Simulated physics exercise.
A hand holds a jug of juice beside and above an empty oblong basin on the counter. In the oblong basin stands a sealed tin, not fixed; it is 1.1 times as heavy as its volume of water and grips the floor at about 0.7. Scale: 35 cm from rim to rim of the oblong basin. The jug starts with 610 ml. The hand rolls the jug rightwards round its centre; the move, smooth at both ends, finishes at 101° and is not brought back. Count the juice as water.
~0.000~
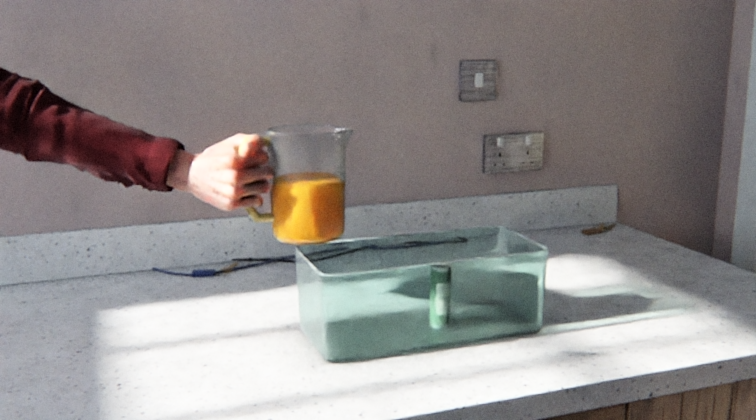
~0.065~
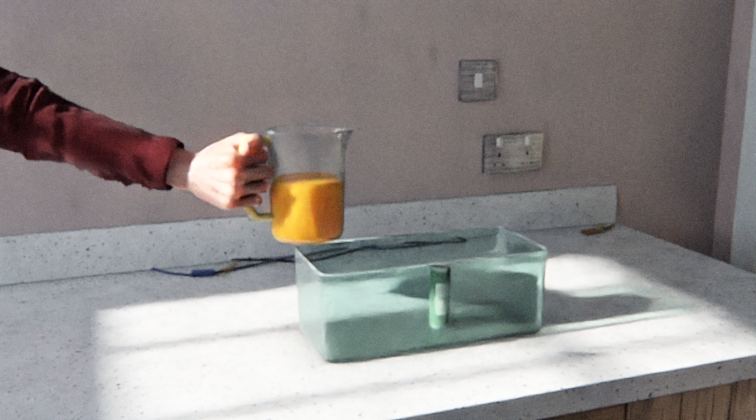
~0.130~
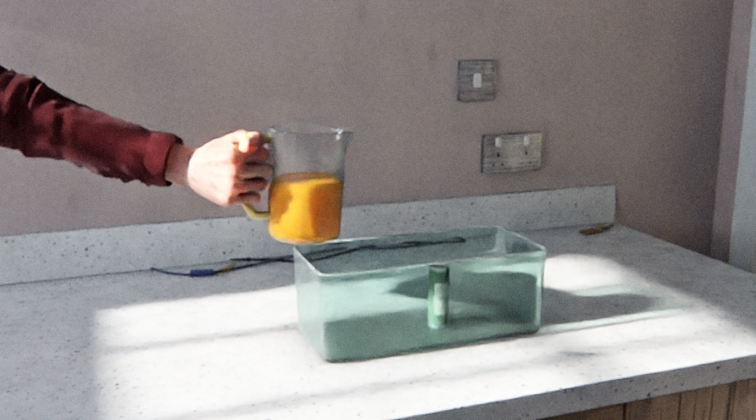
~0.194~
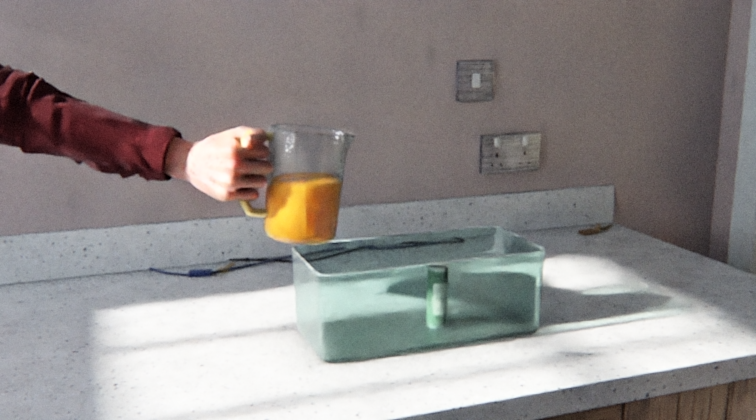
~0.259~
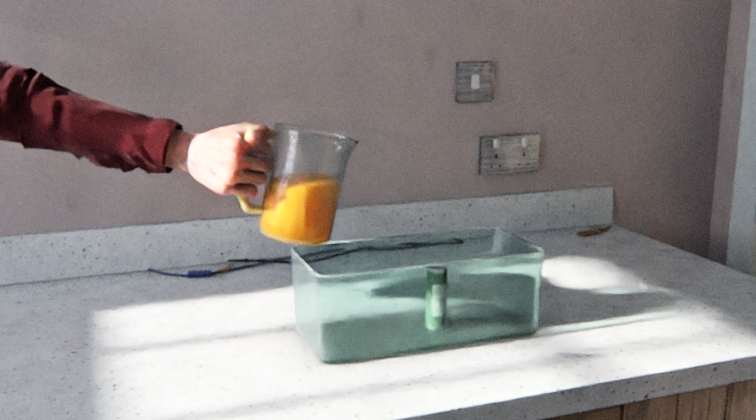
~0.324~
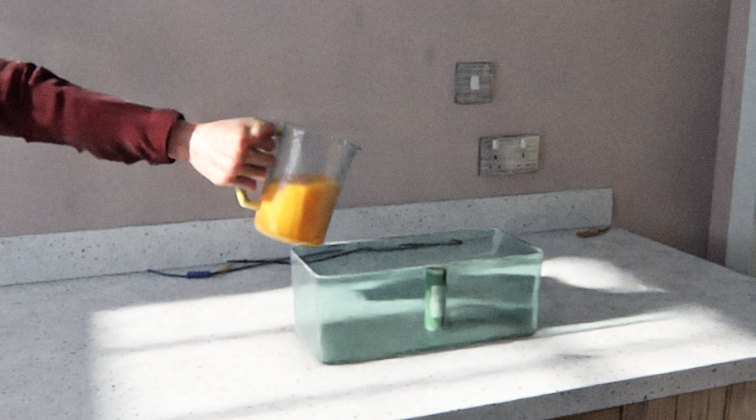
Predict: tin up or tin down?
It remains upright.
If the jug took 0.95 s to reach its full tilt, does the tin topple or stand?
Then it stays up.
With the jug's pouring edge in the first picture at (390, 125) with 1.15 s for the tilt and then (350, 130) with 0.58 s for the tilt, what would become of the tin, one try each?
First it falls; then it keeps standing.
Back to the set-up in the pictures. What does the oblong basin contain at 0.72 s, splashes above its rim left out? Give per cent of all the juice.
About 0 per cent.
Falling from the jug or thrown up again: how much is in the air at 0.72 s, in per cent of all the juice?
Near 2 in a hundred.
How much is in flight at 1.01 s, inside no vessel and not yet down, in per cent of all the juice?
About 18 per cent.
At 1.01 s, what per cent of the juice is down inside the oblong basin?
Some 32 per cent.
After 0.72 s the tilt is 70° and 98 per cent is still to pour; the tin stands where it began.
After 1.01 s the tilt is 98° and 50 per cent is still to pour; the tin stands where it began.
After 1.32 s the tilt is 101° and 10 per cent is still to pour; the tin stands where it began.
After 1.65 s the tilt is 101° and 1 per cent is still to pour; the tin stands where it began.
In the end the tin stands where it began.
